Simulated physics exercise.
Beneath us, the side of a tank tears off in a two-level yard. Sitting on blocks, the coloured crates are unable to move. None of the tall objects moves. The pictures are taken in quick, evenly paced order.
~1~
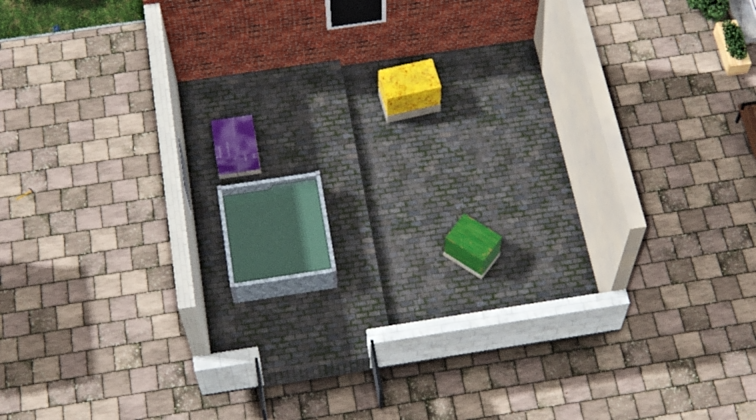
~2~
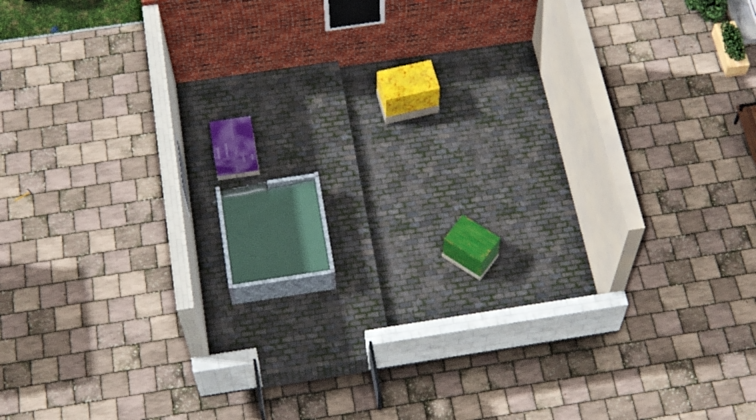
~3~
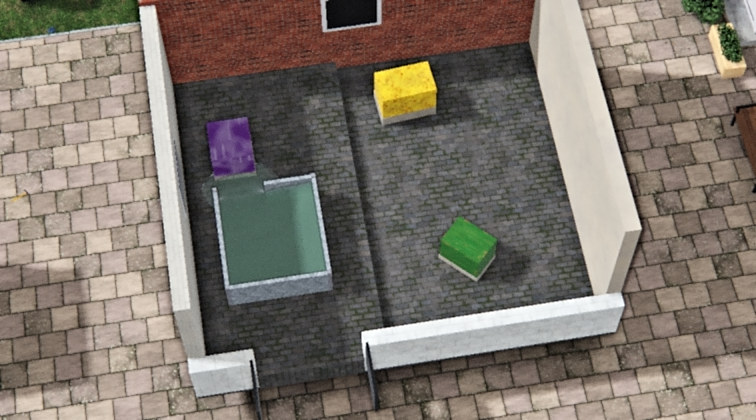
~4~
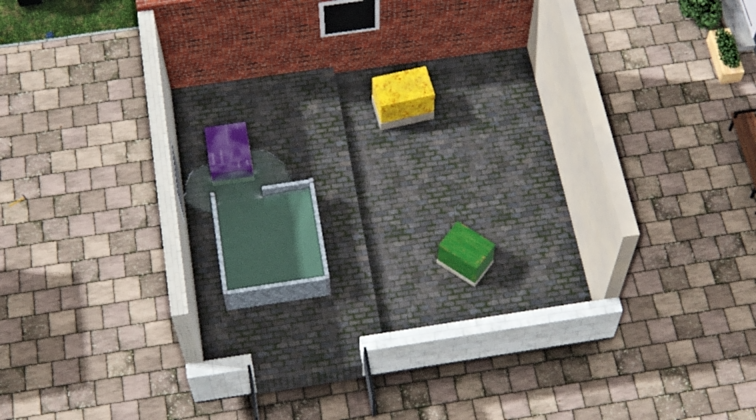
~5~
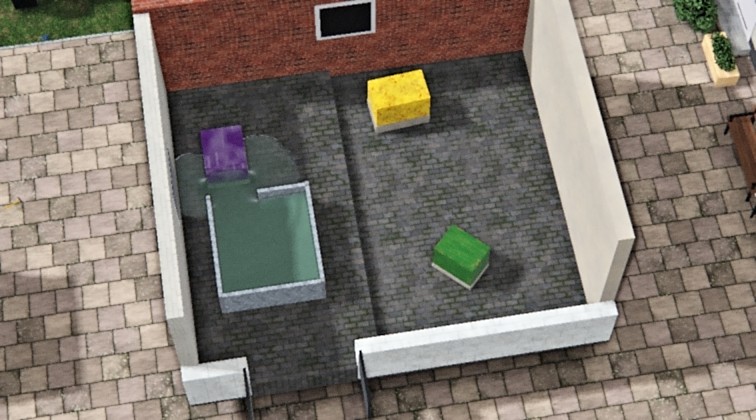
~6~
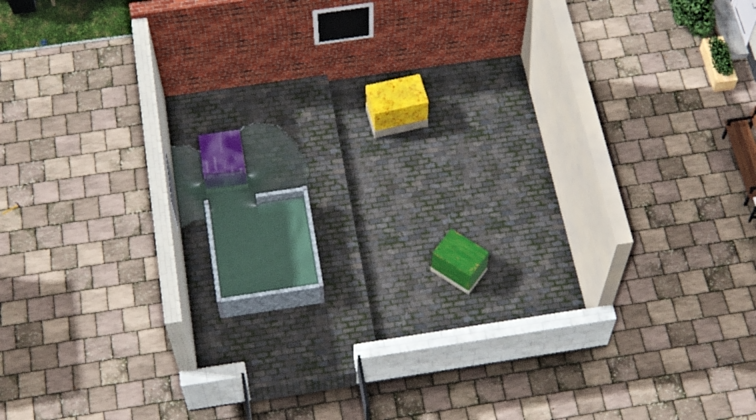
In a walled, two-level brick yard, the far side of a water tank tore open, and water poured out through the gap and spread across the paving around the purple crate.
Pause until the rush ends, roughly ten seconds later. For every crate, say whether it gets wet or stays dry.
The green crate is protected; the purple crate is exposed; the yellow crate is protected.
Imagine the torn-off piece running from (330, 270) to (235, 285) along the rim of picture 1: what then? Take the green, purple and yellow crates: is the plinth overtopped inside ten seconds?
Here's how it goes: The green is left untouched, the purple is left untouched, and the yellow is left untouched.
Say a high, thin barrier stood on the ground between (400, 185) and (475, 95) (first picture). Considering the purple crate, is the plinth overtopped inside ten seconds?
Purple crate takes water.
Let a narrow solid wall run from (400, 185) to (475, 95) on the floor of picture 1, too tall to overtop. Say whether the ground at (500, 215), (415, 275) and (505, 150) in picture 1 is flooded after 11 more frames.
The first point comes out unwetted, the next unwetted, the last unwetted.
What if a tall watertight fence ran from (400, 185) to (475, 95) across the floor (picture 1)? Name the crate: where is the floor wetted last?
Crate marked green.
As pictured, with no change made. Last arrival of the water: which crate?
Should be the crate marked green.
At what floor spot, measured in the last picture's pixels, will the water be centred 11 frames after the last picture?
Centre of mass: Roughly (257, 220).
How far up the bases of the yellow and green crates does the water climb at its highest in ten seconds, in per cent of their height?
I'd put it at some 70 % for one and some 70 % for the other, in that order.
A moment on, water covers 20 % of the floor; the green crate not reached, the purple crate water round its plinth, the yellow crate not reached.
Next, water covers 35 % of the floor; the green crate not reached, the purple crate water round its plinth, the yellow crate water round its plinth.
Then, water covers 55 % of the floor; the green crate water round its plinth, the purple crate water round its plinth, the yellow crate water round its plinth.
Later, water covers 70 % of the floor; the green crate water round its plinth, the purple crate water round its plinth, the yellow crate water round its plinth.
In the end, water covers 90 % of the floor; the green crate stayed above the water, the purple crate was topped, the yellow crate stayed above the water.
